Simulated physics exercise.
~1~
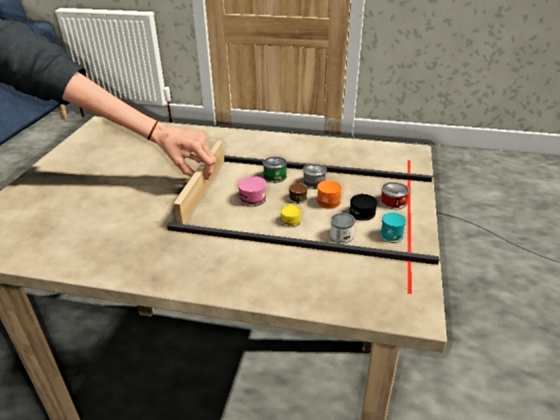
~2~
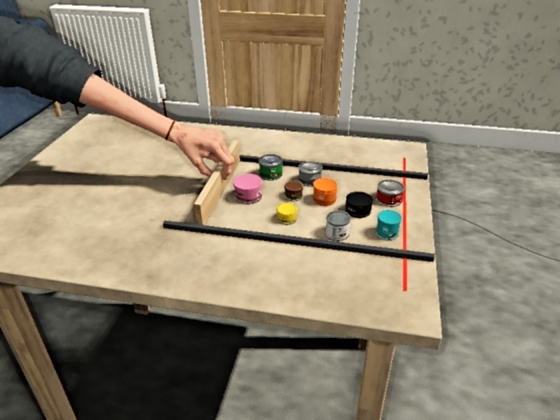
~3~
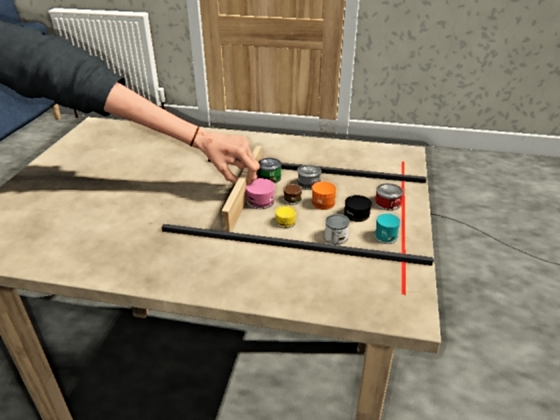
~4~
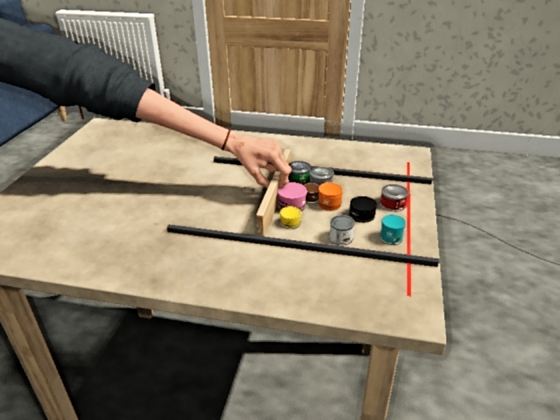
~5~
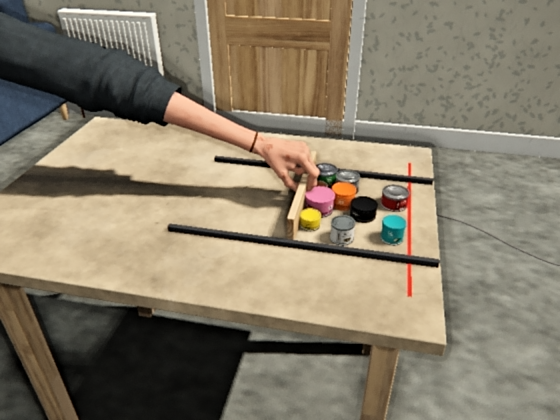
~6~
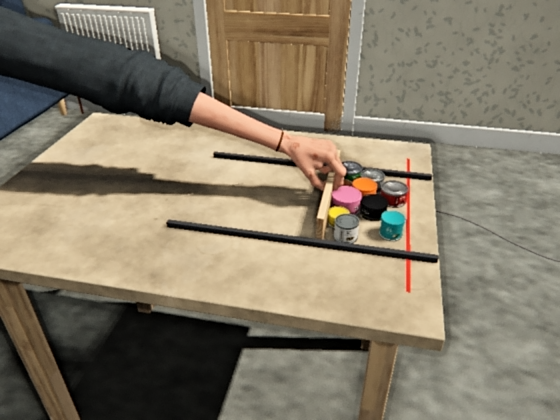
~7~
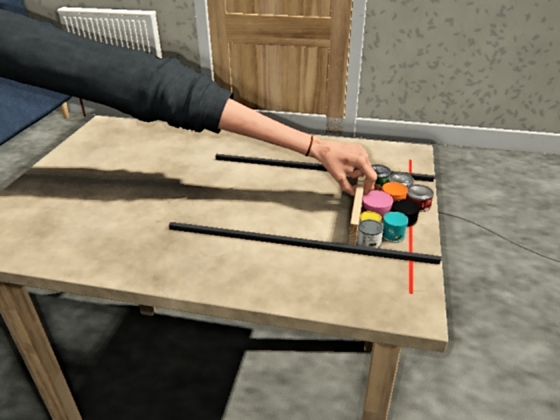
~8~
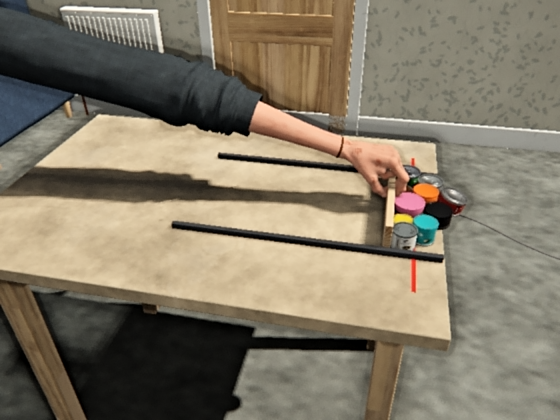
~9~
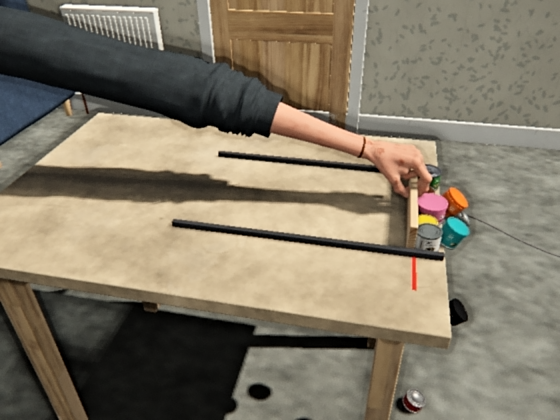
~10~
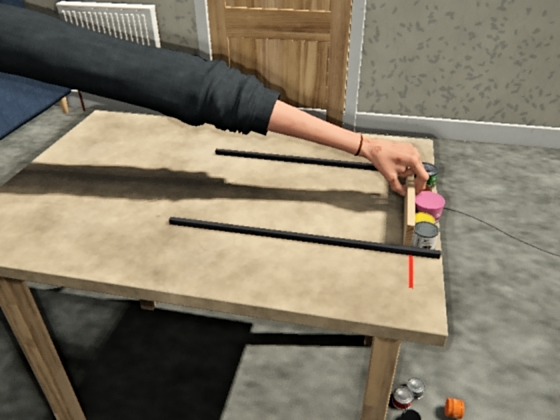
A hand slides a board rightward, pushing small colourful tins along a table until several fall off.
